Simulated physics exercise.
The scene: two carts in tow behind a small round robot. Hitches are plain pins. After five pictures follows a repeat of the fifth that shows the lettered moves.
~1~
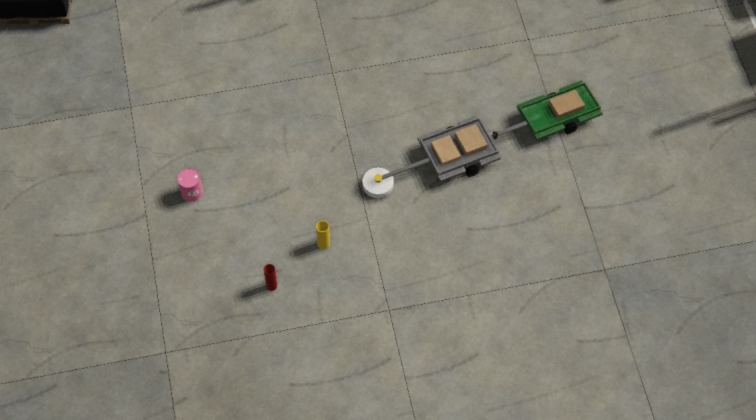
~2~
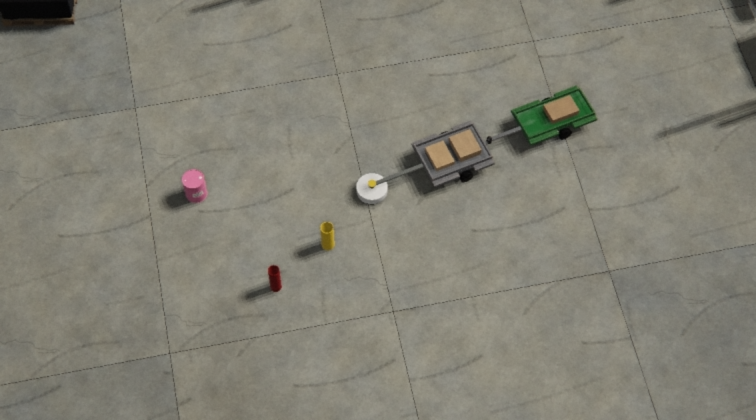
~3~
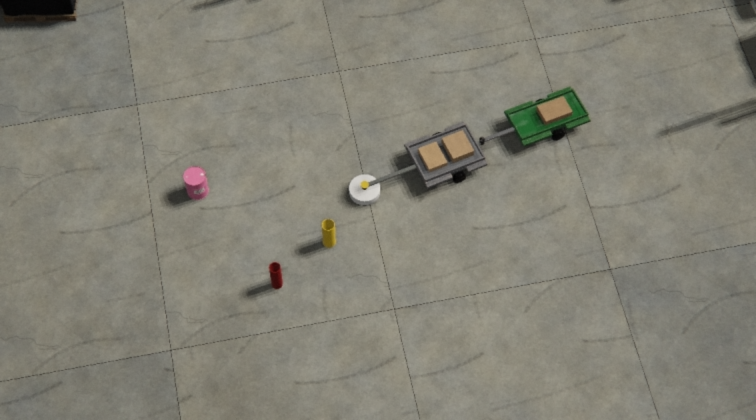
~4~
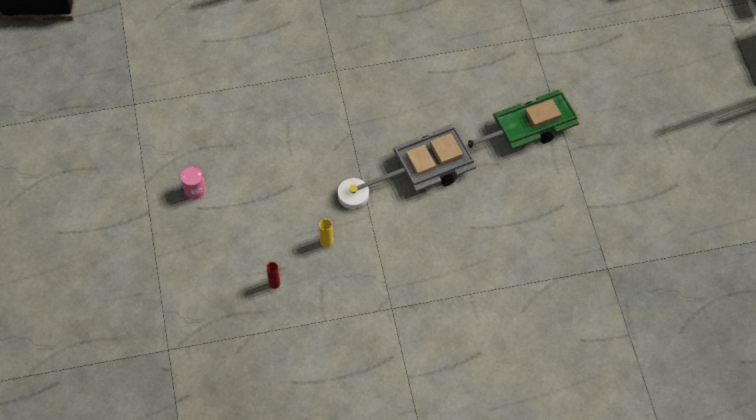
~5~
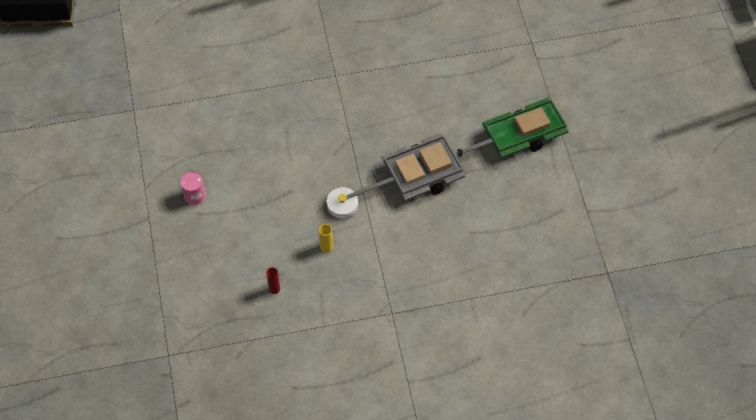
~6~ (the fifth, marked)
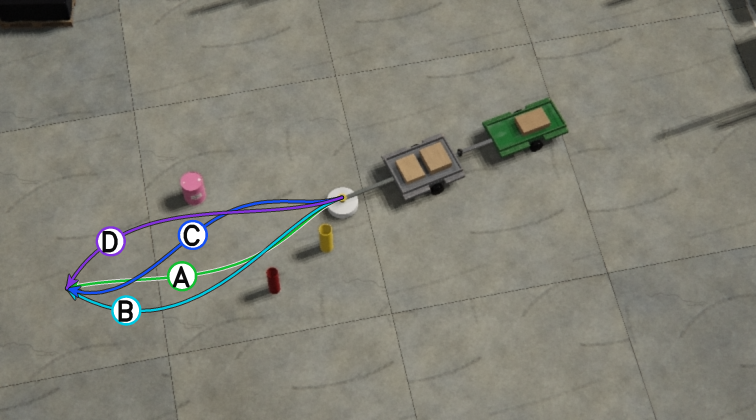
A small round white robot towed a grey cart and a green cart, both carrying boxes, slowly left and slightly downward across the grey floor, drawing nearer to the yellow post.
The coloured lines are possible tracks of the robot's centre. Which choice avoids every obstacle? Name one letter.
C is the clean one.
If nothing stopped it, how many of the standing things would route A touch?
It touches one.
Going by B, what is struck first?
First the yellow post.
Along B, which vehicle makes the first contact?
The grey cart touches first.
On the marked copy, A from (342, 197) via (218, 270) to (67, 289); B from (342, 197) via (220, 284) to (67, 289); C from (342, 197) via (197, 231) to (67, 289); D from (342, 197) via (190, 216) to (67, 289).
Following C. Soon after the start, robot (239, 213), last cart (436, 161).
Later, robot (154, 271), last cart (342, 185).
In the end, robot (68, 292), last cart (266, 215); nothing has been touched.
As for the rest, A meets the yellow post; B meets the yellow post and red post; D meets the pink keg.
